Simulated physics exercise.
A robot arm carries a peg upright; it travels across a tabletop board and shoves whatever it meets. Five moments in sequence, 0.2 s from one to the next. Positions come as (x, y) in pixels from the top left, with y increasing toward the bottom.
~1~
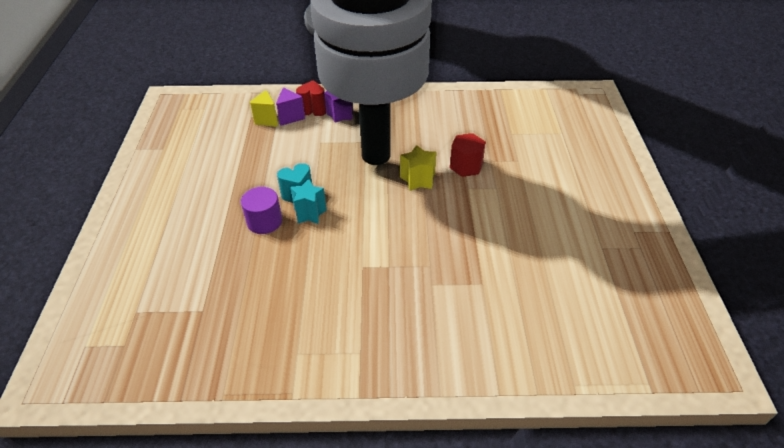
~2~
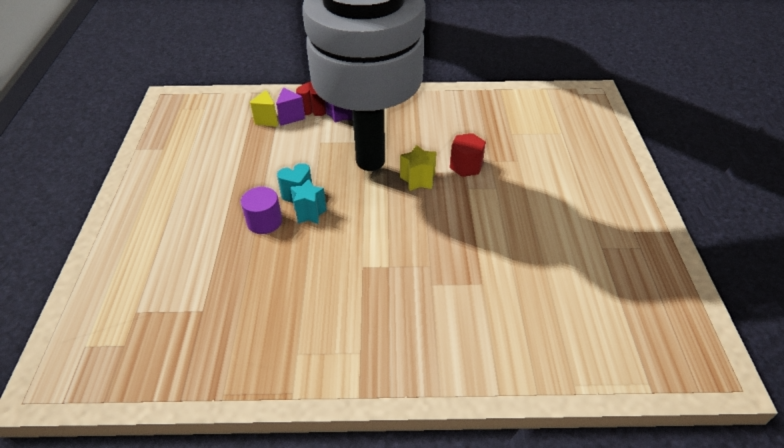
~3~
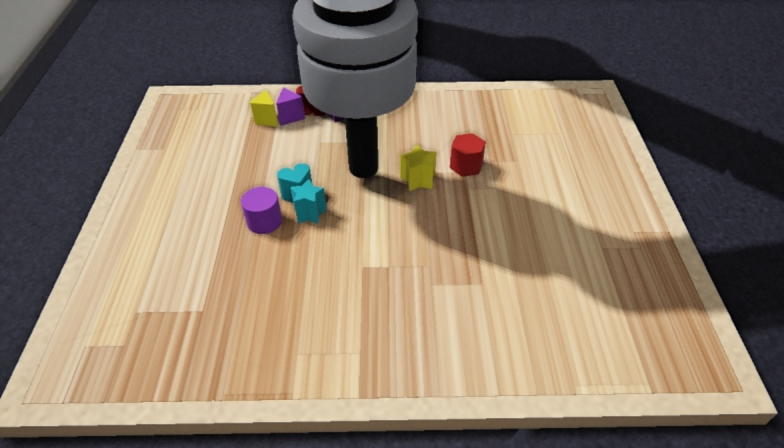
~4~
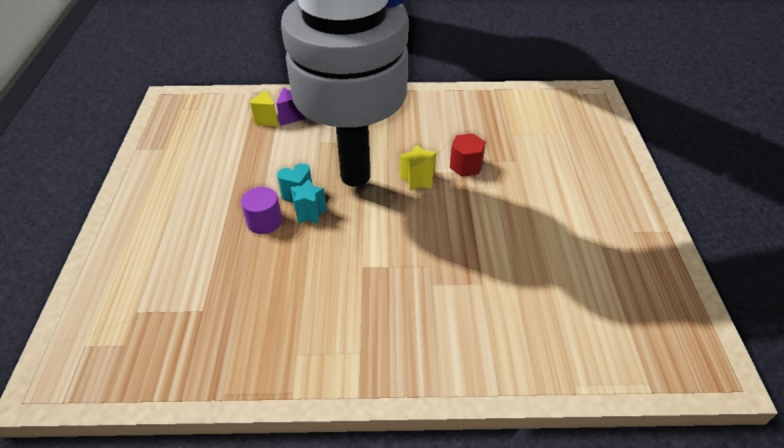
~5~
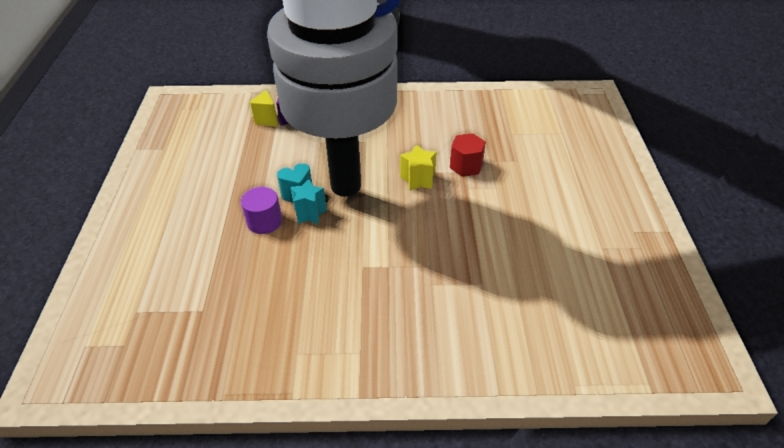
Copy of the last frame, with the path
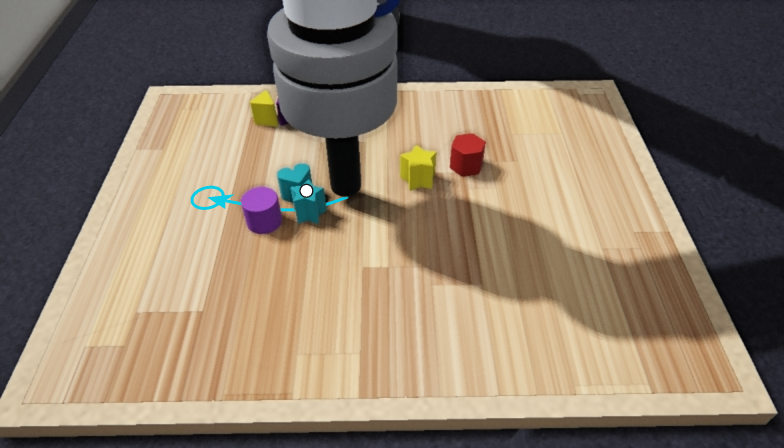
On a wooden board, a robot arm's black peg moving slightly left and nearer past a yellow star, the colored blocks staying still.
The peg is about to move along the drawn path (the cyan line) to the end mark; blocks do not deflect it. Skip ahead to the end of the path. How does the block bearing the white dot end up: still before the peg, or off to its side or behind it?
The peg loses it on the way.
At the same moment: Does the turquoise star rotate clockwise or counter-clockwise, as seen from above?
Bird's-eye view: Counterclockwise.
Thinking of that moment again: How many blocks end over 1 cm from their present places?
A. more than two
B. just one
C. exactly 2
The answer is A.
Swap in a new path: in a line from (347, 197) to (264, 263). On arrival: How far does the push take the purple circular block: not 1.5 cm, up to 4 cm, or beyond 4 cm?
Once the path is done, the purple circular block lies 1.5 to 4 cm from its present place.
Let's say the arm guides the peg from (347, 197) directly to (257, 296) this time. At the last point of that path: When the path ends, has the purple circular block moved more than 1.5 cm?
I'd say no.
The drawn path runs from (347, 197) via (300, 209) and (253, 206), ending at (208, 198); the dot is on the turquoise star.
The first path, step by step. One third of the way, peg at (298, 200); purple circular block at (241, 204); turquoise heart block at (283, 170), turned 40° clockwise; turquoise star at (274, 201).
Two thirds of the way, peg at (250, 196); purple circular block at (208, 216); turquoise heart block at (276, 166), turned 70° clockwise; turquoise star at (243, 203), turned 35° anticlockwise.
At the end, peg at (205, 188); purple circular block at (208, 217); turquoise heart block at (276, 166), turned 70° clockwise; turquoise star at (243, 203), turned 40° anticlockwise; yellow star not moved.
